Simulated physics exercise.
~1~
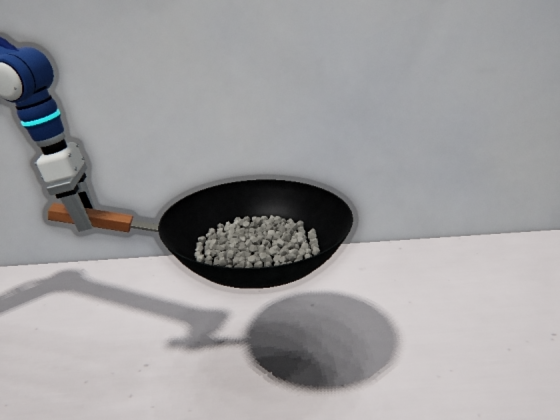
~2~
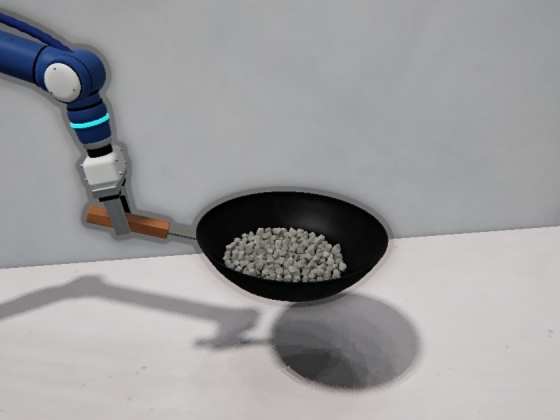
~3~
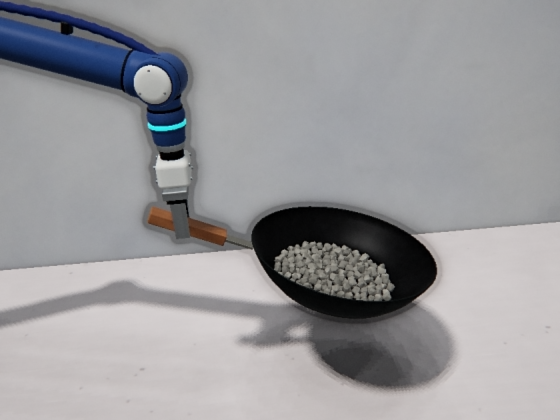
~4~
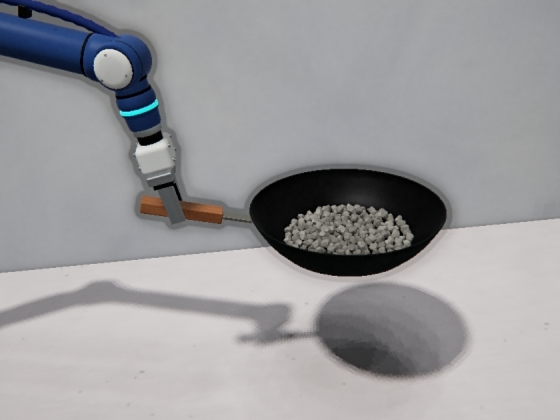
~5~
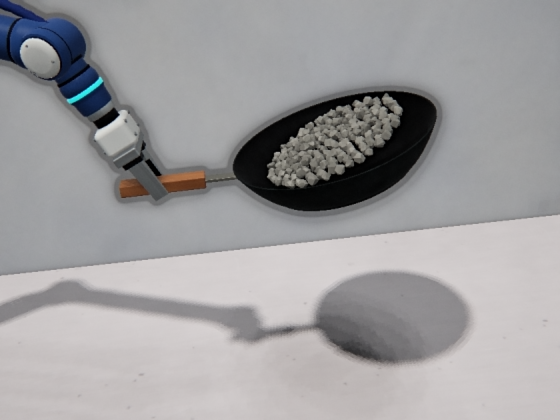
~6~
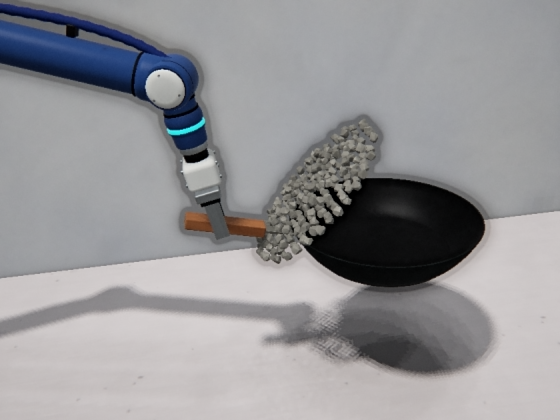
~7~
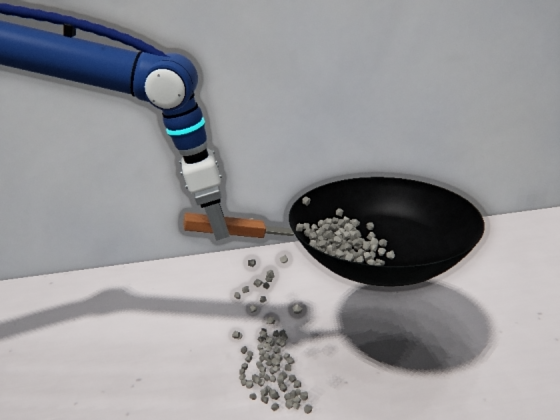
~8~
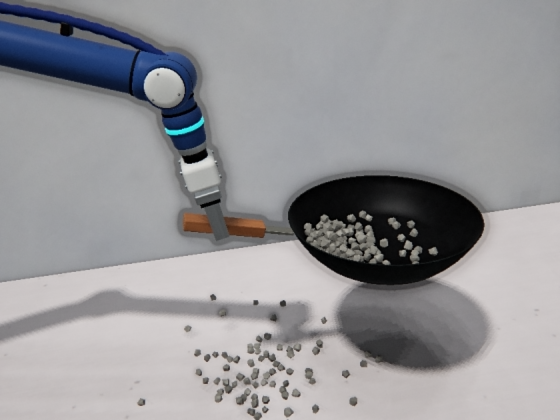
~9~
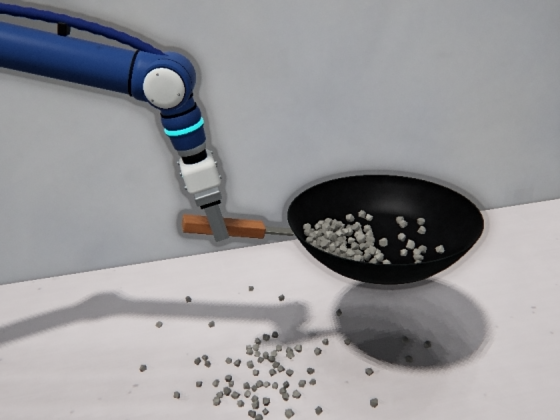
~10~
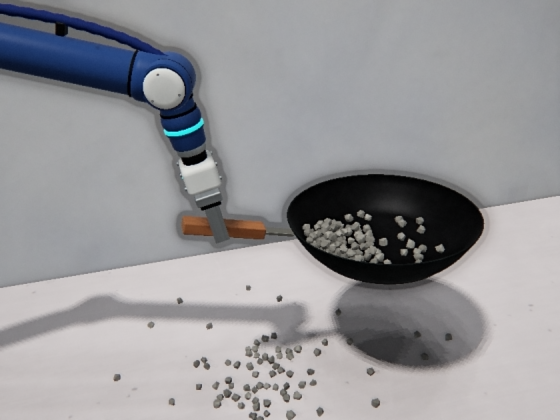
Above a pale tabletop against a grey wall, a blue robot arm carried a black frying pan of grey pebbles to the right, then lifted and jerked it, tossing them up; many fell back into the pan, while the rest scattered across the surface.
